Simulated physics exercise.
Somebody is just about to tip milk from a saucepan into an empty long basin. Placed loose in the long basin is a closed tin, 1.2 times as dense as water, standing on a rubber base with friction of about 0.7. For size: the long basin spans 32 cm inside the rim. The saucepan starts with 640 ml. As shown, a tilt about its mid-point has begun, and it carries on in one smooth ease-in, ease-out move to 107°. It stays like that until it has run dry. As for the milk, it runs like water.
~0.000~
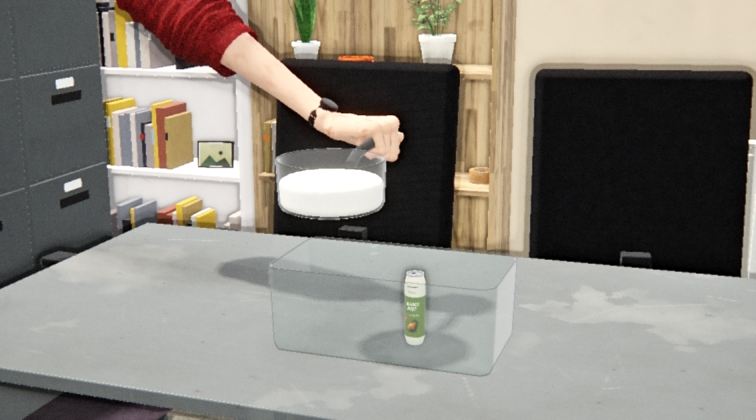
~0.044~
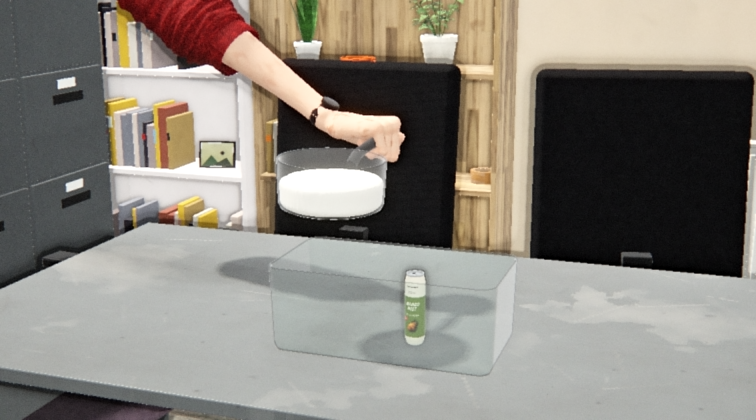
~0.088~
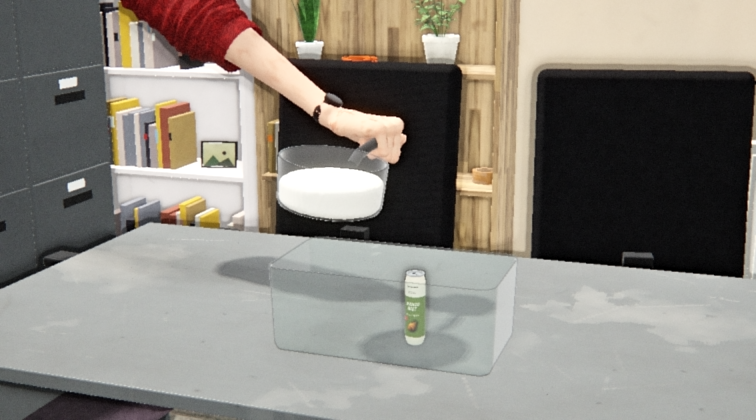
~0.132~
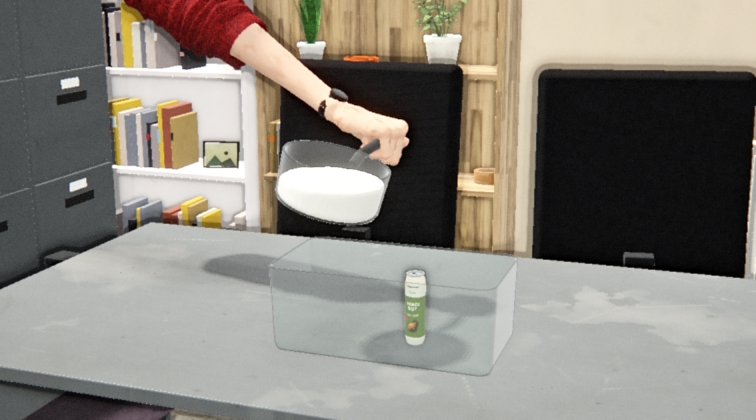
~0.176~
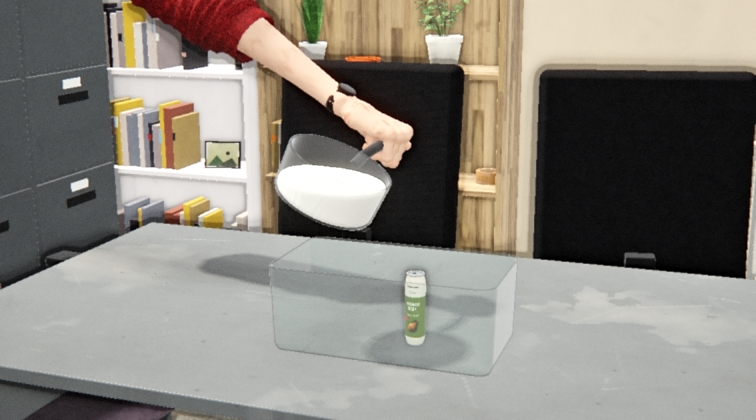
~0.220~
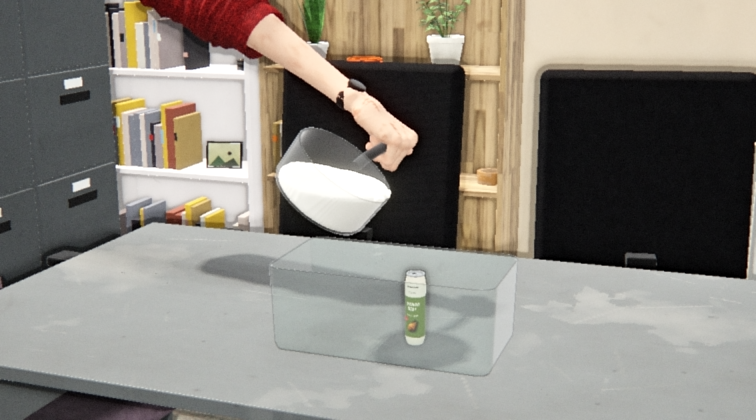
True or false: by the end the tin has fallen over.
True.
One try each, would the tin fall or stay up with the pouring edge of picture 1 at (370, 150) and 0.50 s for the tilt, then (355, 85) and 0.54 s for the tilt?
Try 1: Tipped over; try 2: Tipped over.
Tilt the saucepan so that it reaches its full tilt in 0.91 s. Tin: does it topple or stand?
After the tilt, the tin is still standing.
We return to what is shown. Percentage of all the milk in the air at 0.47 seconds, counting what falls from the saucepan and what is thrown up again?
About 30 per cent.
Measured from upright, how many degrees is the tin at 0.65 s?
Near 10° from upright.
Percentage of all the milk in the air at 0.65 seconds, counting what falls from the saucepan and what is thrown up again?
Airborne fraction: Approx. 3 %.
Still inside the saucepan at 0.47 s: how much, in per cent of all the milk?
18 %.
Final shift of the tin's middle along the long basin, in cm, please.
The tin's middle ends up about 7.5 cm along the basin.
By 0.47 s the tilt is 102° and 18 per cent is still to pour; the tin stands where it began.
By 0.65 s the tilt is 107° and 4 per cent is still to pour; the tin leans 11°.
By 0.83 s the tilt is 107° and 0 per cent is still to pour; the tin leans 42°.
By 1.04 s the tilt is 107° and 0 per cent is still to pour; the tin lies on its side.
At rest the tin lies on its side.
